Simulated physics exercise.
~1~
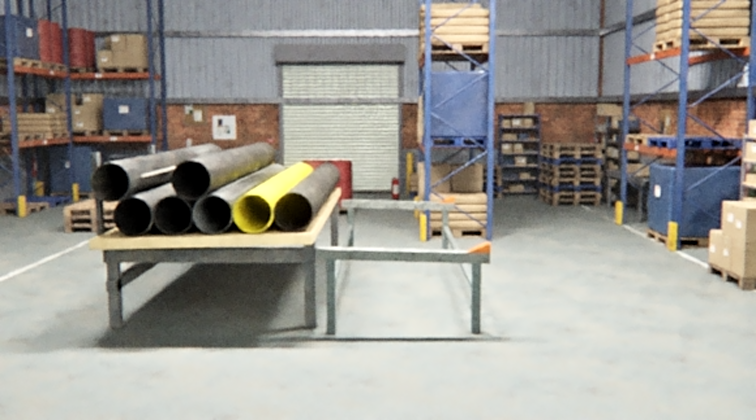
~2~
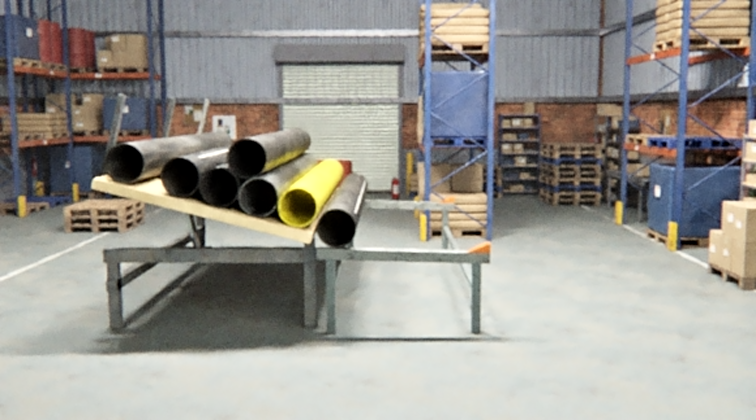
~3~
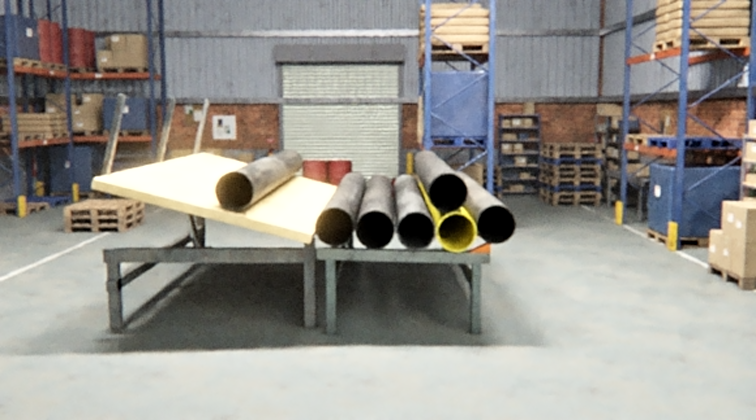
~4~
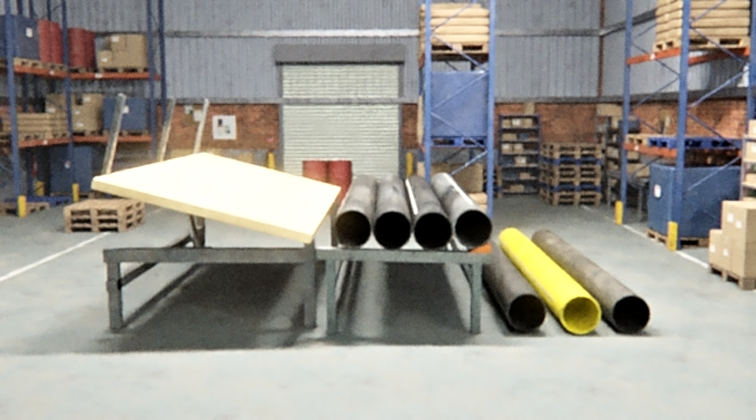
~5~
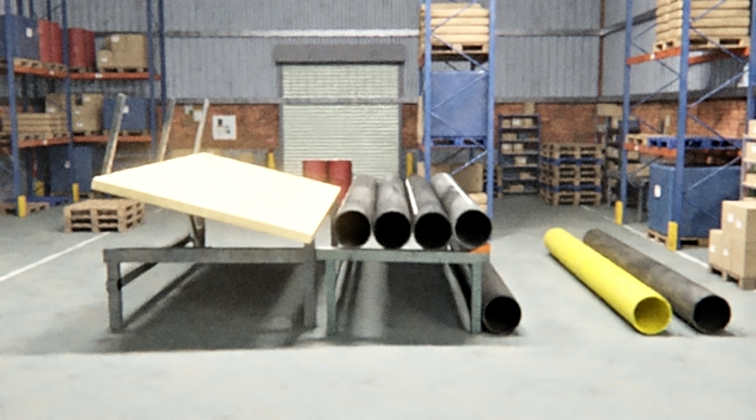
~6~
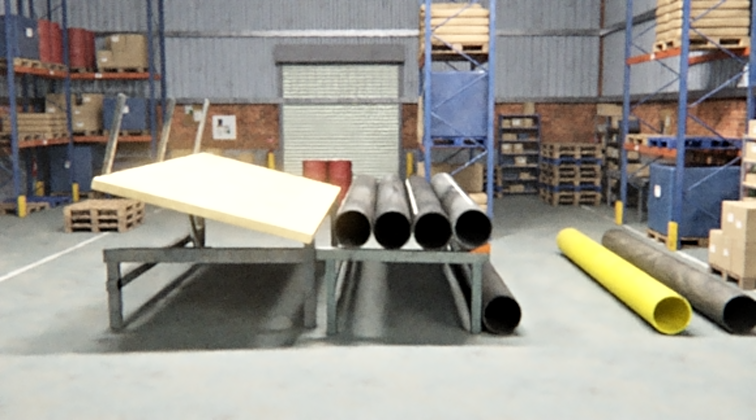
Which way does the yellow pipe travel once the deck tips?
The yellow pipe travels to the right, crossing the rack and ending up on the floor beyond it.
